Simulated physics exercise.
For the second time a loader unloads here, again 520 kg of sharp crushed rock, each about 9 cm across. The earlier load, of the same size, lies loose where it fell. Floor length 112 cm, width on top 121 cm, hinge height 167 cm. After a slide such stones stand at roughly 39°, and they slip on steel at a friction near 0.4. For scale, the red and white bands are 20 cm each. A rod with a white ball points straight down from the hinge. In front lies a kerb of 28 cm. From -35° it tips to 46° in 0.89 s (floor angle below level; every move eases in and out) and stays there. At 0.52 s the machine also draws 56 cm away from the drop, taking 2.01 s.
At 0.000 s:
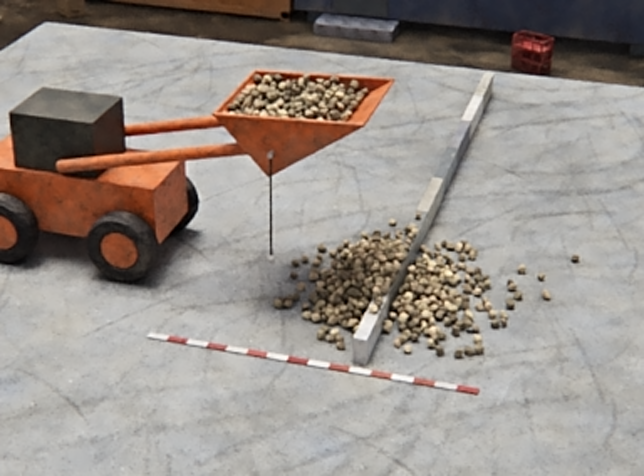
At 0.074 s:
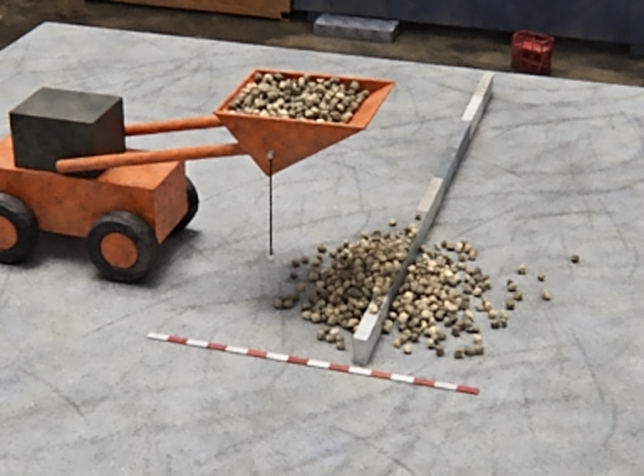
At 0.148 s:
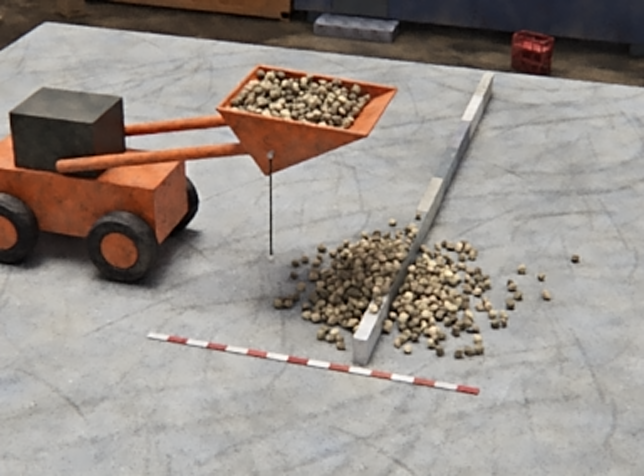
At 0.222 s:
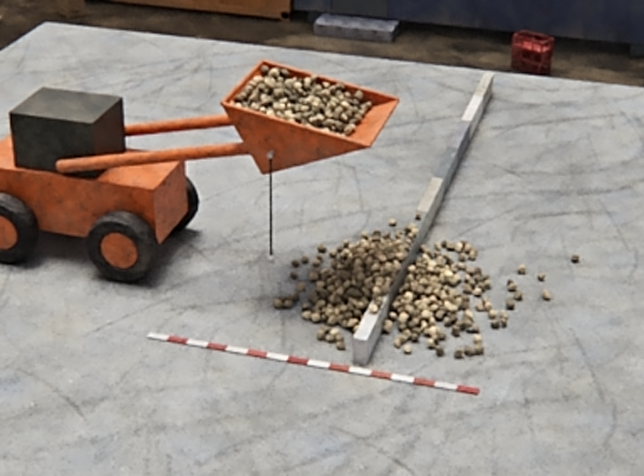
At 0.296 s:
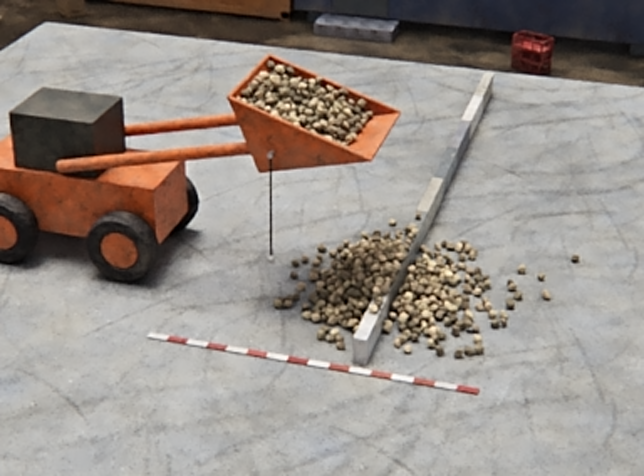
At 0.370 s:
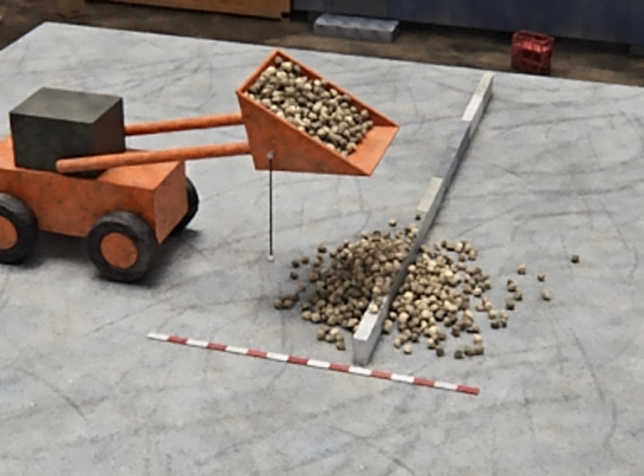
On a pale, scuffed floor in a workshop-like space, seen from slightly above by a still camera, an orange toy-like loader with a dark block on top stands at left. Its raised bucket holds brownish stones, near a loose heap lying across a grey kerb, with a red-and-white strip in front. The bucket slowly tilts forward, its rear rising and lip lowering, while the stones shift inside.
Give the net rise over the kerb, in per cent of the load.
About 12 per cent.
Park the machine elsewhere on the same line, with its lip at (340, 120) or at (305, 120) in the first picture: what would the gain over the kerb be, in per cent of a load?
First some 0, then 0 per cent.
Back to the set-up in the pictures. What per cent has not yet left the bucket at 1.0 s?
It holds some 70 per cent.
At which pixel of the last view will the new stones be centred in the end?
Their middle is at about (355, 268).
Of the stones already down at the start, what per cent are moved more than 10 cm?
Roughly 5 per cent of them.
After 0.7 s the floor is at 34°; in per cent of one load, 100 in the bucket, 68 on this side of the kerb, 32 over the kerb; the foremost stones are at (528, 291).
After 1.0 s the floor is at 46°; in per cent of one load, 72 in the bucket, 96 on this side of the kerb, 32 over the kerb; the foremost stones are at (528, 291).
After 3.0 s the floor is at 46°; in per cent of one load, 0 in the bucket, 156 on this side of the kerb, 44 over the kerb; the foremost stones are at (533, 290).
After 5.8 s the floor is at 46°; in per cent of one load, 0 in the bucket, 156 on this side of the kerb, 44 over the kerb; the foremost stones are at (533, 290). Net gain over the kerb, 12.
